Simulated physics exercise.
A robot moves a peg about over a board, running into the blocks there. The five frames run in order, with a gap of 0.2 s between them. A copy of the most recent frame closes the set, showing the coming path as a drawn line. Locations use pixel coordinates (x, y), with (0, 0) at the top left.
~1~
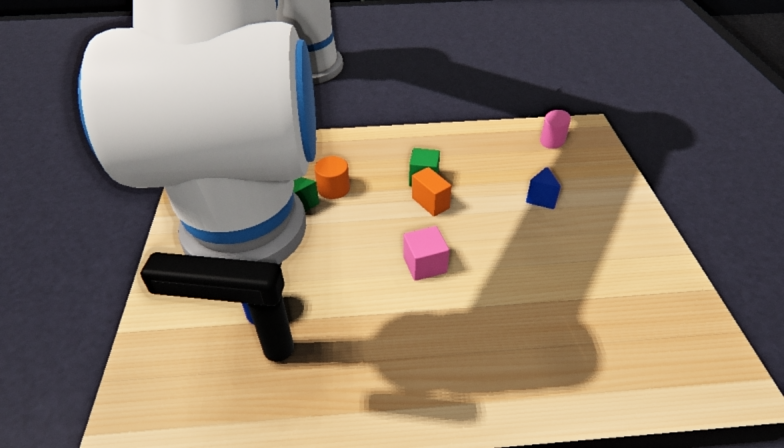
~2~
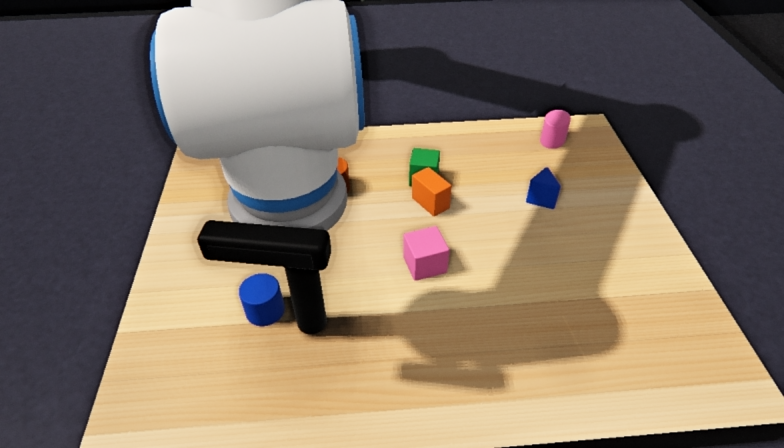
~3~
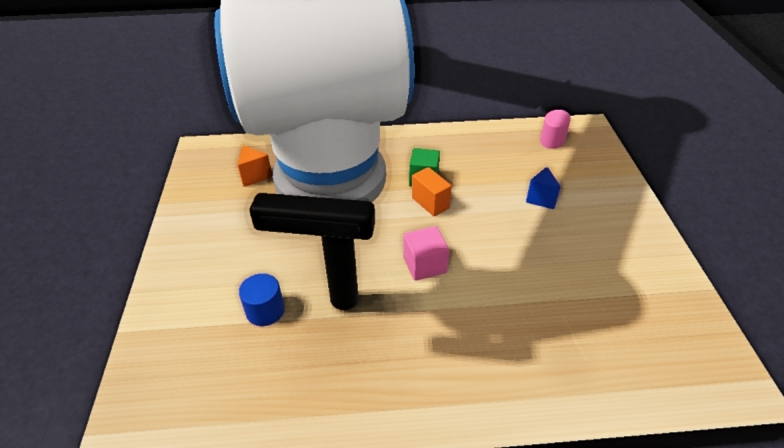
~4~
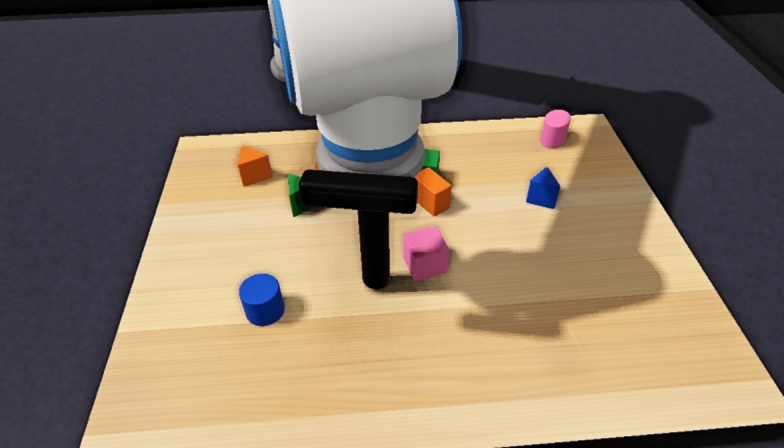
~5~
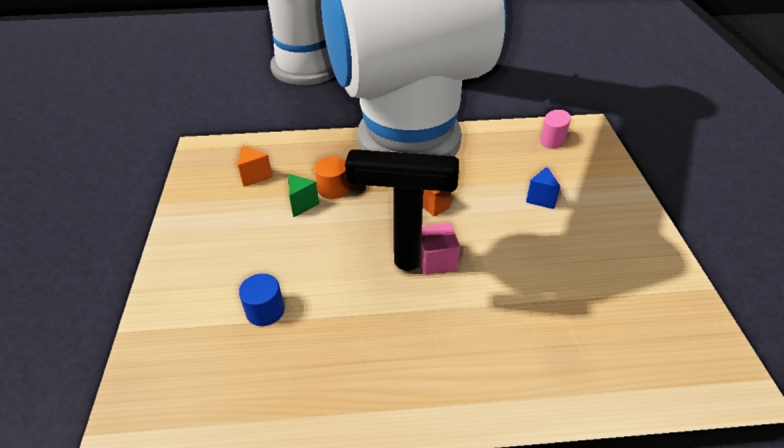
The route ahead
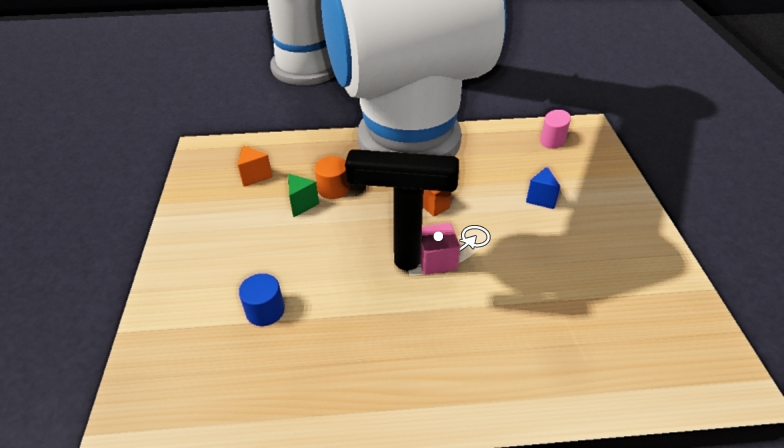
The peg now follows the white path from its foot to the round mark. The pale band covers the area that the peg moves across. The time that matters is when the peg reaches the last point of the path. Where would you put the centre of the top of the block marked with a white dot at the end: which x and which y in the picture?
At pixel (511, 212).
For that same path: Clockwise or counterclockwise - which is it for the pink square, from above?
Overhead view: Clockwise.
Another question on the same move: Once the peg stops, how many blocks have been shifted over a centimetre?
The push will move one block.
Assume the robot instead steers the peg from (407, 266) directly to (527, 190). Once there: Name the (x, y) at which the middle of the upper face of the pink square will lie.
Somewhere near (495, 221).
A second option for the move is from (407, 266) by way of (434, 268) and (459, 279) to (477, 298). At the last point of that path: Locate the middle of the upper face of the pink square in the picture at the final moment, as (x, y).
The answer is (470, 232).
The line goes from (407, 266) by way of (435, 261) and (458, 250) to (476, 236); the dot is on the pink square.
What follows on the original path. Halfway along, peg at (448, 251); pink square at (478, 225).
At the end, peg at (477, 231); orange oblong block unmoved; pink square at (511, 212), turned 25° clockwise.
